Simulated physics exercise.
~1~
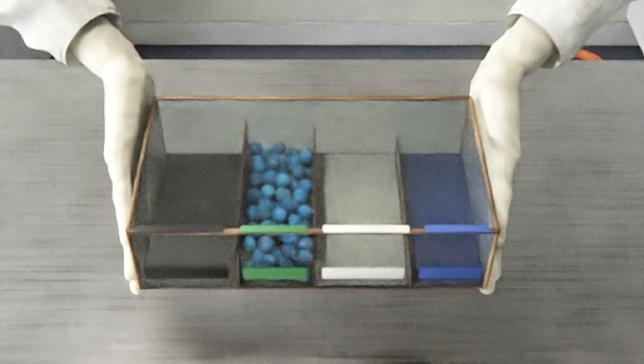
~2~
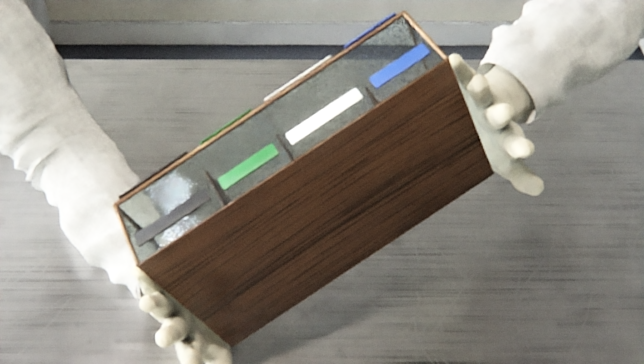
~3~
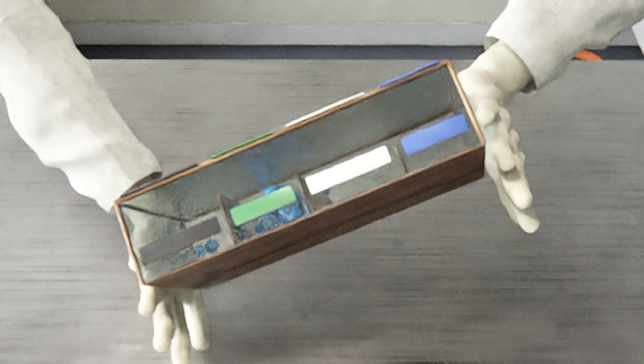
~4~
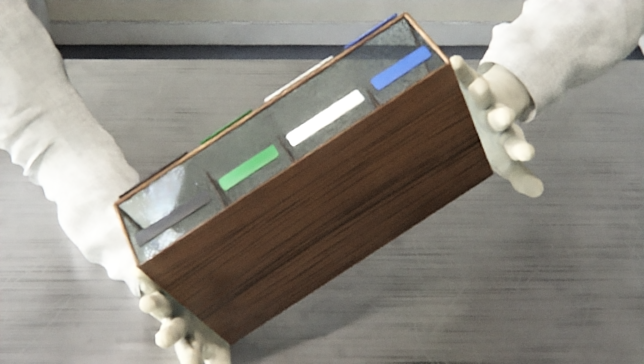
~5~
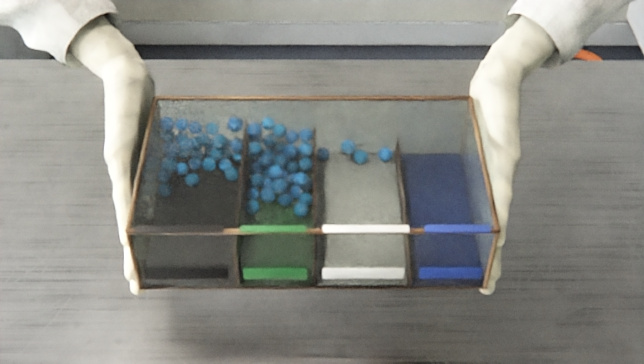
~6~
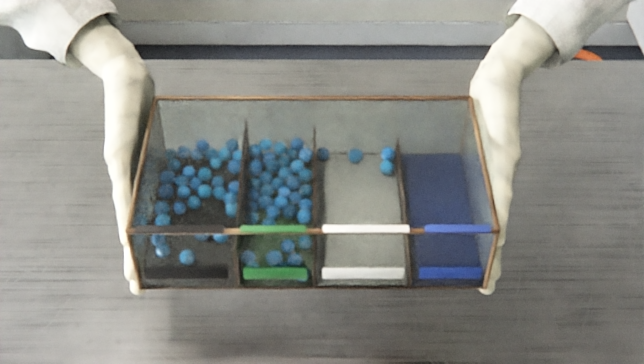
A clear-lidded box with a wooden underside is held by two pale gloved hands above a gray table, seen from above. Its four compartments run black, green, white and blue from left to right, with blue pebbles filling only the green one. The hands tip the box steeply, left end lower, hiding the pebbles, then ease it partly back, showing some near the green label, and tip it again. Finally they bring it level, and the pebbles settle mostly in the green and black compartments, with a few in white and none in blue.
